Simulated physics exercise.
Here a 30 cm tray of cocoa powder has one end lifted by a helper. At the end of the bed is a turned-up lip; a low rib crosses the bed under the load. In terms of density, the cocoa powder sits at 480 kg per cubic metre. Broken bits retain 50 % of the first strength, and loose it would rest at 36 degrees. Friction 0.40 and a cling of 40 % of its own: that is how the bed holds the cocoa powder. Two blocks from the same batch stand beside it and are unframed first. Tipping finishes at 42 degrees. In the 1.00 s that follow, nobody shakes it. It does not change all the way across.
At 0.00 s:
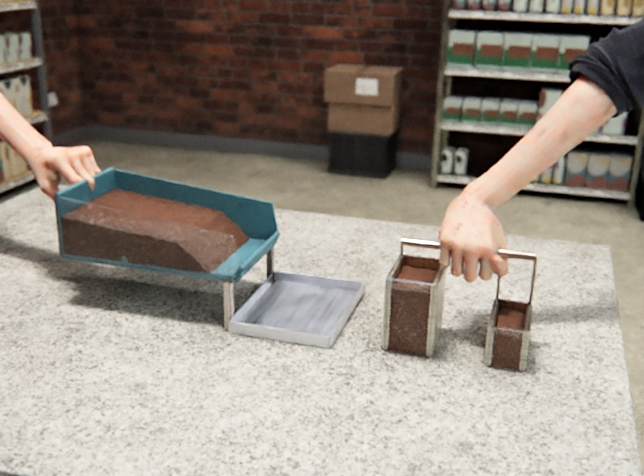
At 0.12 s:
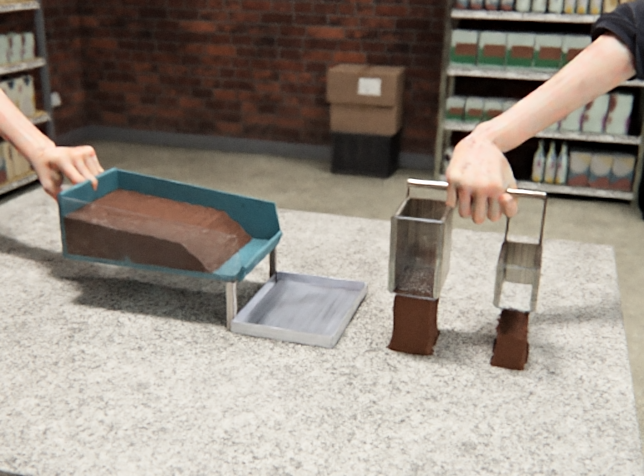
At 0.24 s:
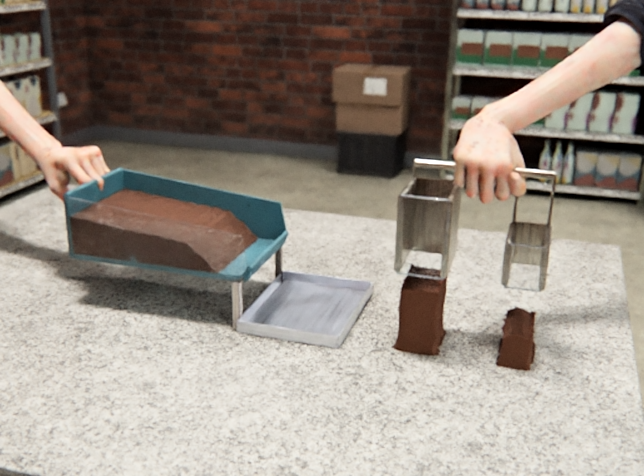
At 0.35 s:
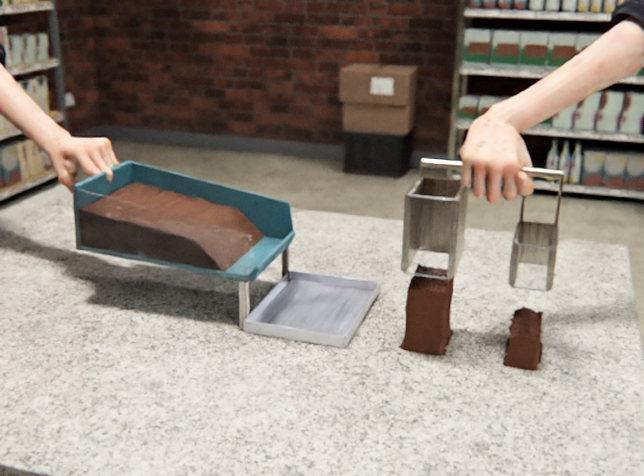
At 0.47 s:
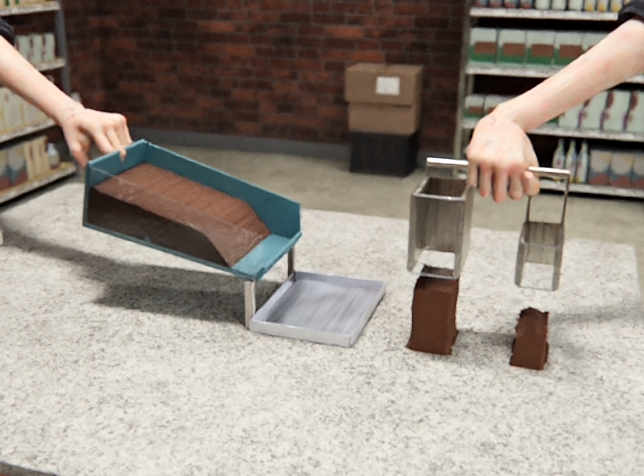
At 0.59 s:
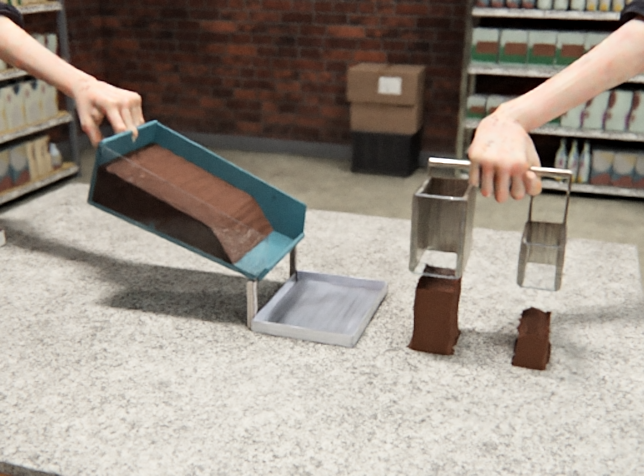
Two metal molds were lifted by a hand on the right, uncovering two brown blocks of powder, and then another hand raised the left end of a teal tray of brown powder into a slope.
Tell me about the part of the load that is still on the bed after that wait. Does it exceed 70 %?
Yes.
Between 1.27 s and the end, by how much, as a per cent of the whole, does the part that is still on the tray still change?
Around 6 % of the whole, give or take.
By 0.79 s, the tilt is 31 degrees and 100 % is on the bed.
By 1.03 s, the tilt is 42 degrees and 100 % is on the bed.
By 1.27 s, the tilt is 42 degrees and 100 % is on the bed.
By 1.51 s, the tilt is 42 degrees and 100 % is on the bed.
By 2.01 s, at the end, the tilt is 42 degrees and 94 % is on the bed.
